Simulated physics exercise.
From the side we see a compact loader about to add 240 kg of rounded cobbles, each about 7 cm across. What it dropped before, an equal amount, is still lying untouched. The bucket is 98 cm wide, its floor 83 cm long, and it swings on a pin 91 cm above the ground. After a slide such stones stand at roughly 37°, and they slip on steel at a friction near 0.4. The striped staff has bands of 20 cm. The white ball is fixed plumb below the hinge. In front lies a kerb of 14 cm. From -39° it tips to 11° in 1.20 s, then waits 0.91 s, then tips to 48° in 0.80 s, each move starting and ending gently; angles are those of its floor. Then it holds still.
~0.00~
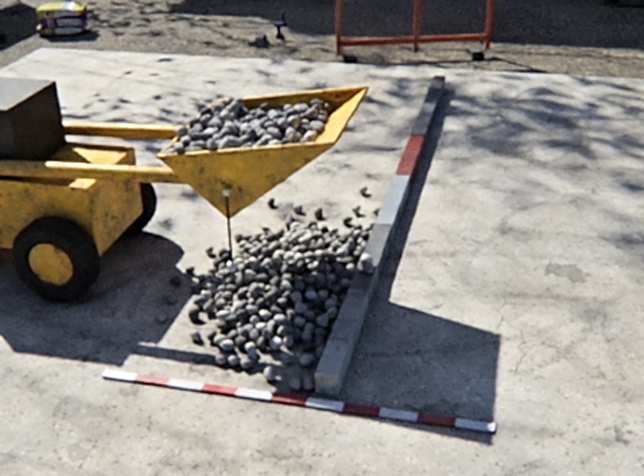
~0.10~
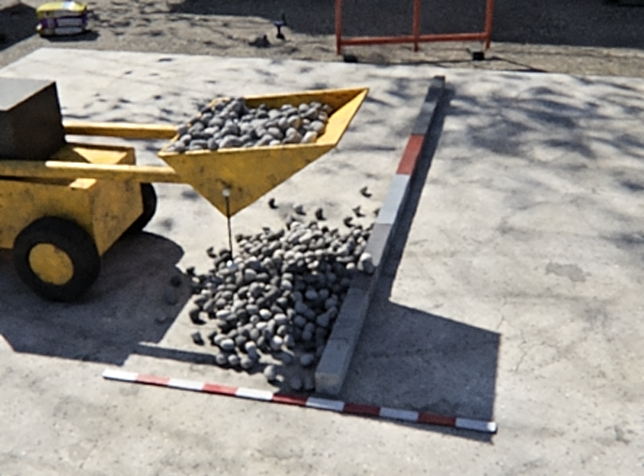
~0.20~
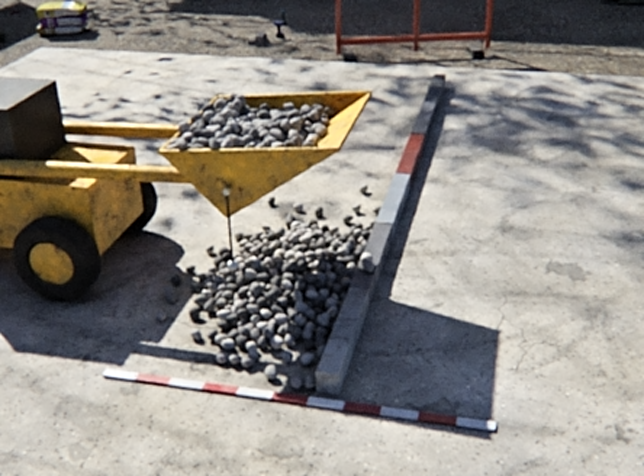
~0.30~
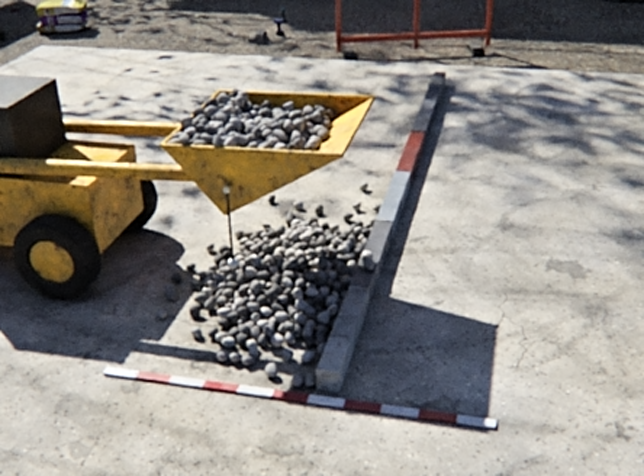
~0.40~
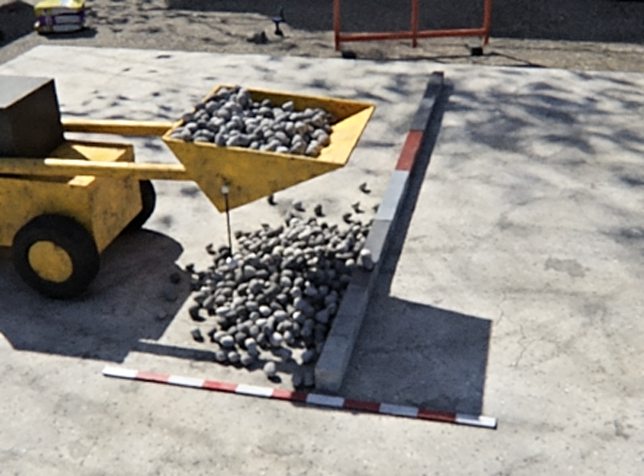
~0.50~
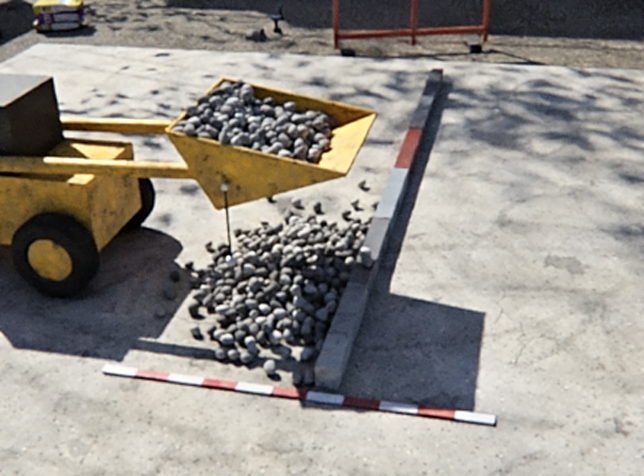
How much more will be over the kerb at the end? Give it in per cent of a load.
Roughly 38 per cent of a load more.
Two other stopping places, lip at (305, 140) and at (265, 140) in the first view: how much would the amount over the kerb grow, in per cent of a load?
Near 20 per cent from the first place, 0 from the second.
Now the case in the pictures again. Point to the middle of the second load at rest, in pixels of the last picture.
Around (356, 271).
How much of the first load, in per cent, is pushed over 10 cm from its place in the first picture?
Roughly 0 per cent of them.
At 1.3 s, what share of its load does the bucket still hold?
About 100 per cent.
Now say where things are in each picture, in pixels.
Lip at (335, 143), floor tilted -39°, highest stones at (271, 112). The earlier load is highest near (303, 268), 17 cm above ground level, 101 % on this side of the kerb, in the first frame.
The bucket is at -38°, its lip at (336, 145); the top of the load is at (259, 112); the stones move at 0.1 m/s on average, in the second frame.
Lip at (339, 150), floor tilted -35°, highest stones at (236, 111); the stones move at 0.1 m/s on average, in the third frame.
Lip at (342, 156), floor tilted -31°, highest stones at (225, 103); the stones move at 0.2 m/s on average, in the fourth frame.
The bucket is at -26°, its lip at (344, 165); the top of the load is at (221, 101); the stones move at 0.2 m/s on average, in the fifth frame.
The bucket is at -20°, its lip at (346, 175); the top of the load is at (224, 95); the stones move at 0.2 m/s on average, in the sixth frame.
After 0.9 s the floor is at 3°; in per cent of one load, 100 in the bucket, 101 on this side of the kerb; the foremost stones are at (353, 274).
After 1.3 s the floor is at 11°; in per cent of one load, 100 in the bucket, 101 on this side of the kerb; the foremost stones are at (354, 251).
After 3.4 s the floor is at 48°; in per cent of one load, 9 in the bucket, 154 on this side of the kerb, 38 over the kerb; the foremost stones are at (520, 319).
After 5.8 s the floor is at 48°; in per cent of one load, 7 in the bucket, 156 on this side of the kerb, 38 over the kerb; the foremost stones are at (520, 319). Net gain over the kerb, 38.
